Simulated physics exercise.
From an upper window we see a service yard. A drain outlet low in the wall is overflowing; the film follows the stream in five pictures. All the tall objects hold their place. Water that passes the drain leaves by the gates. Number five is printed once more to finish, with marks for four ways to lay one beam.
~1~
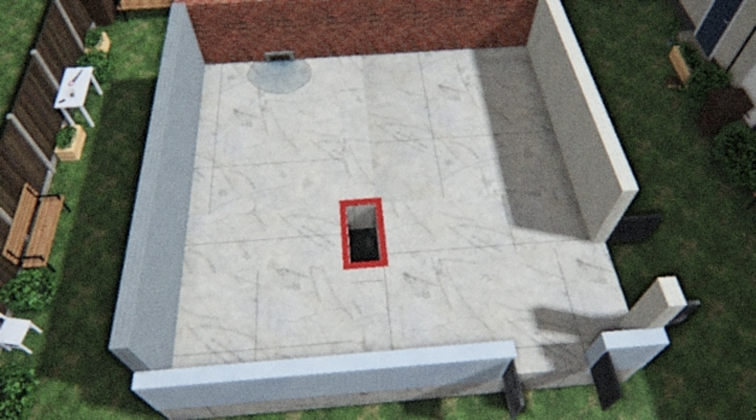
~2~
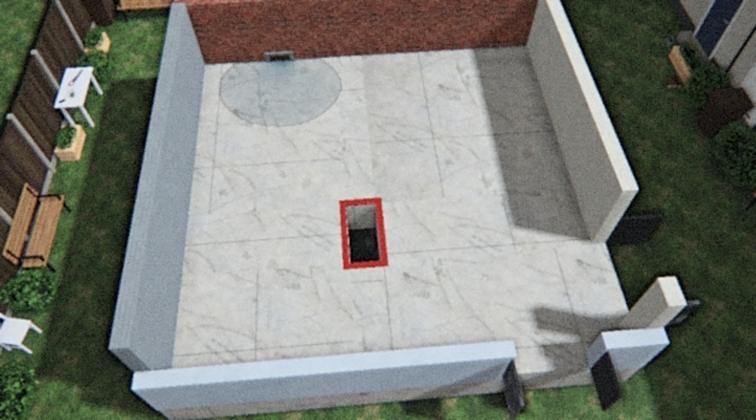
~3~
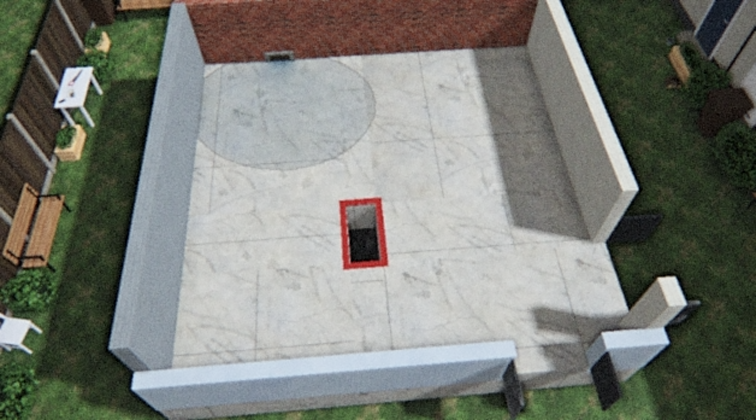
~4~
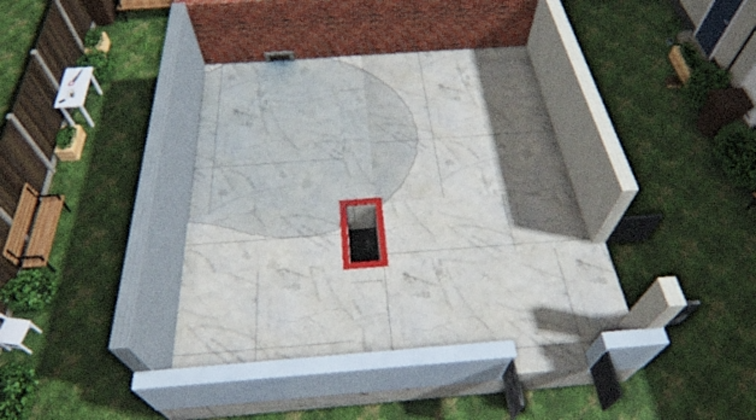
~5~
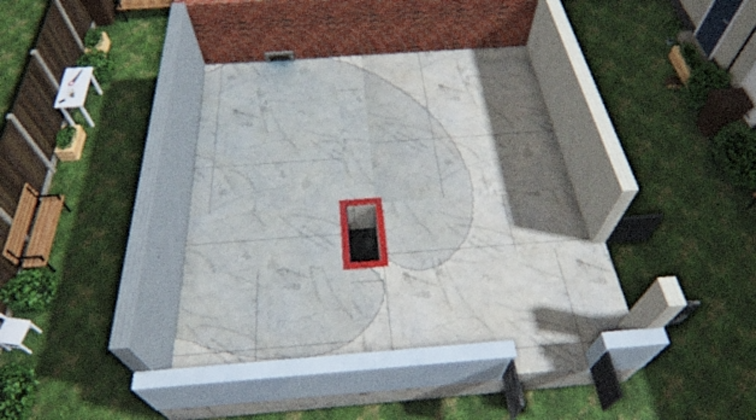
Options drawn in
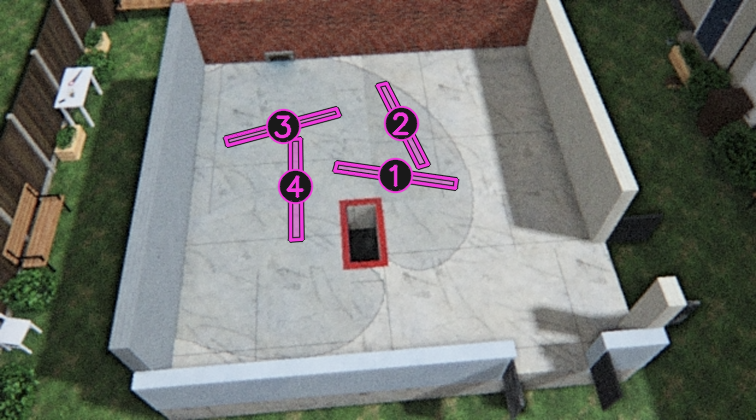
The video shows a walled, pale-paved yard seen from above as a thin sheet of water spreads from an outlet by the brick wall, widening across the paving until it surrounds a red-framed drain and reaches the front wall.
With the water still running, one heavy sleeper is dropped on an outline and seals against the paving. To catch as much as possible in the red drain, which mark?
Choose 2.
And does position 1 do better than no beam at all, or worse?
Position 1 is worse.
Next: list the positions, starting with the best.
The order is 2, 4, 1, 3.
In magenta, 1 from (335, 166) to (455, 183); 2 from (382, 84) to (423, 165); 3 from (226, 141) to (337, 112); 4 from (296, 239) to (295, 139).
Choosing 1, about 14 % of the stream goes into the red drain, about 84 % out by the gates.
Choosing 2, about 27 % of the stream goes into the red drain, about 71 % out by the gates.
Choosing 3, about 7 % of the stream goes into the red drain, about 90 % out by the gates.
Choosing 4, about 18 % of the stream goes into the red drain, about 80 % out by the gates.
